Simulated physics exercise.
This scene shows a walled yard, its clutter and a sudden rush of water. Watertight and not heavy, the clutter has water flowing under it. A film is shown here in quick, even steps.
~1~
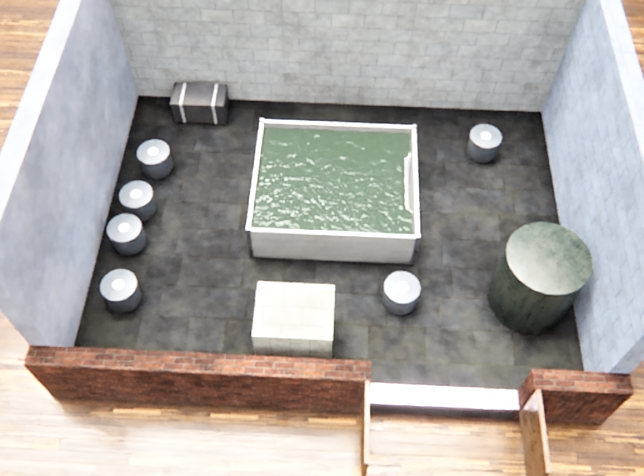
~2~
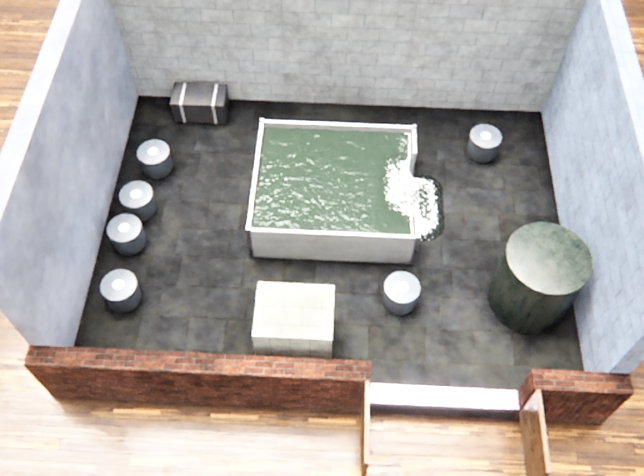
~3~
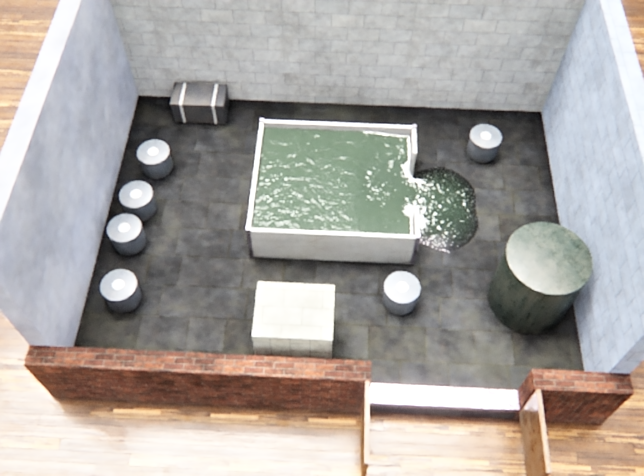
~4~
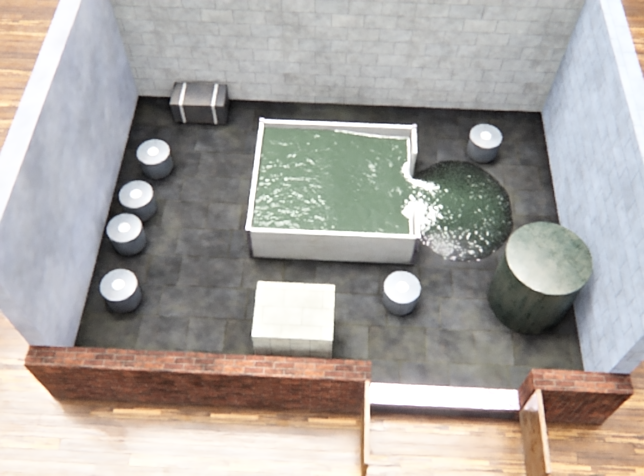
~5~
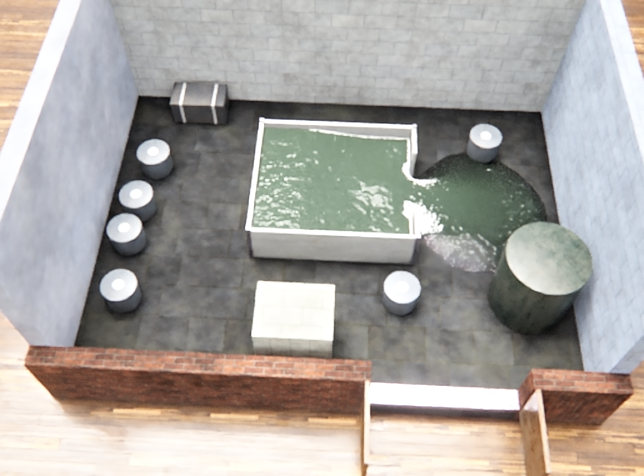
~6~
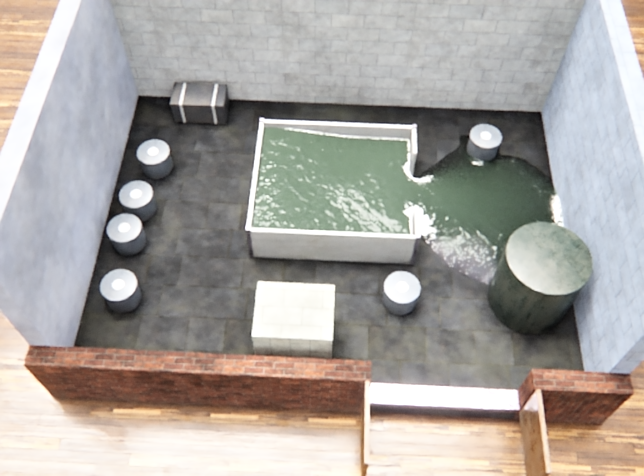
A large raised pool of green water in a walled yard poured out through its right side, and the water spread across the dark floor around a tub and a big drum, while nothing else moved.
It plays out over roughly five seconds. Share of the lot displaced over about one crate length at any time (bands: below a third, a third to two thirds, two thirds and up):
It stays in the bottom third.
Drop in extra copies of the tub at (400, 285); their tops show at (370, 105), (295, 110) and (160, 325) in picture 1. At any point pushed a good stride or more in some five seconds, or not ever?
Here's the rundown: Sent far off, sent far off, and finally never gets far.
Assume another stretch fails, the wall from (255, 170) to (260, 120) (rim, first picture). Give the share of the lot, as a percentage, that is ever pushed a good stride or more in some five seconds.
Roughly 70 in a hundred.
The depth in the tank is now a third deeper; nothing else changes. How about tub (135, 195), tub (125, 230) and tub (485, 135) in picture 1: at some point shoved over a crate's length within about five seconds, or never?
As listed: Short of that, less than that, that far or more.
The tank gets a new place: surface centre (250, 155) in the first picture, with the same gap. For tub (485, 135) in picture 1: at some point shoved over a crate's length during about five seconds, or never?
Travelled that far.
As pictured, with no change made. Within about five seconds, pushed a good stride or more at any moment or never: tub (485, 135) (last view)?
From what I can tell, carried that far.
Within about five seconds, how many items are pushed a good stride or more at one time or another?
The total here is 1.
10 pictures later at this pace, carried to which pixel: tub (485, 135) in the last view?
That would put it around (504, 104).
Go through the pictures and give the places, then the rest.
A tub at (118, 285) rests on the ground; a tub at (153, 152), on the bottom; 0 of 7 have shifted, in the first picture.
A tub at (118, 285) rests on the ground; a tub at (153, 152) rests on the ground; 0 of 7 have shifted, in the second picture.
A tub at (118, 285), on the bottom; a tub at (153, 152), on the bottom; 0 of 7 have shifted, in the third picture.
A tub at (118, 285), on the bottom; a tub at (153, 152), on the bottom; 0 of 7 have shifted, in the fourth picture.
A tub at (118, 285) rests on the ground; a tub at (153, 152) rests on the ground; 0 of 7 have shifted, in the fifth picture.
A tub at (118, 285), on the bottom; a tub at (153, 152) rests on the ground; 0 of 7 have shifted, in the sixth picture.
A moment on, 0 of 7 are well off their spots; 0 afloat.
Next, 1 of 7 are well off their spots; 1 afloat.
Later, 1 of 7 are well off their spots; 1 afloat.
In the end, 1 of 7 are well off their spots, and 1 have been at some point; 1 afloat.
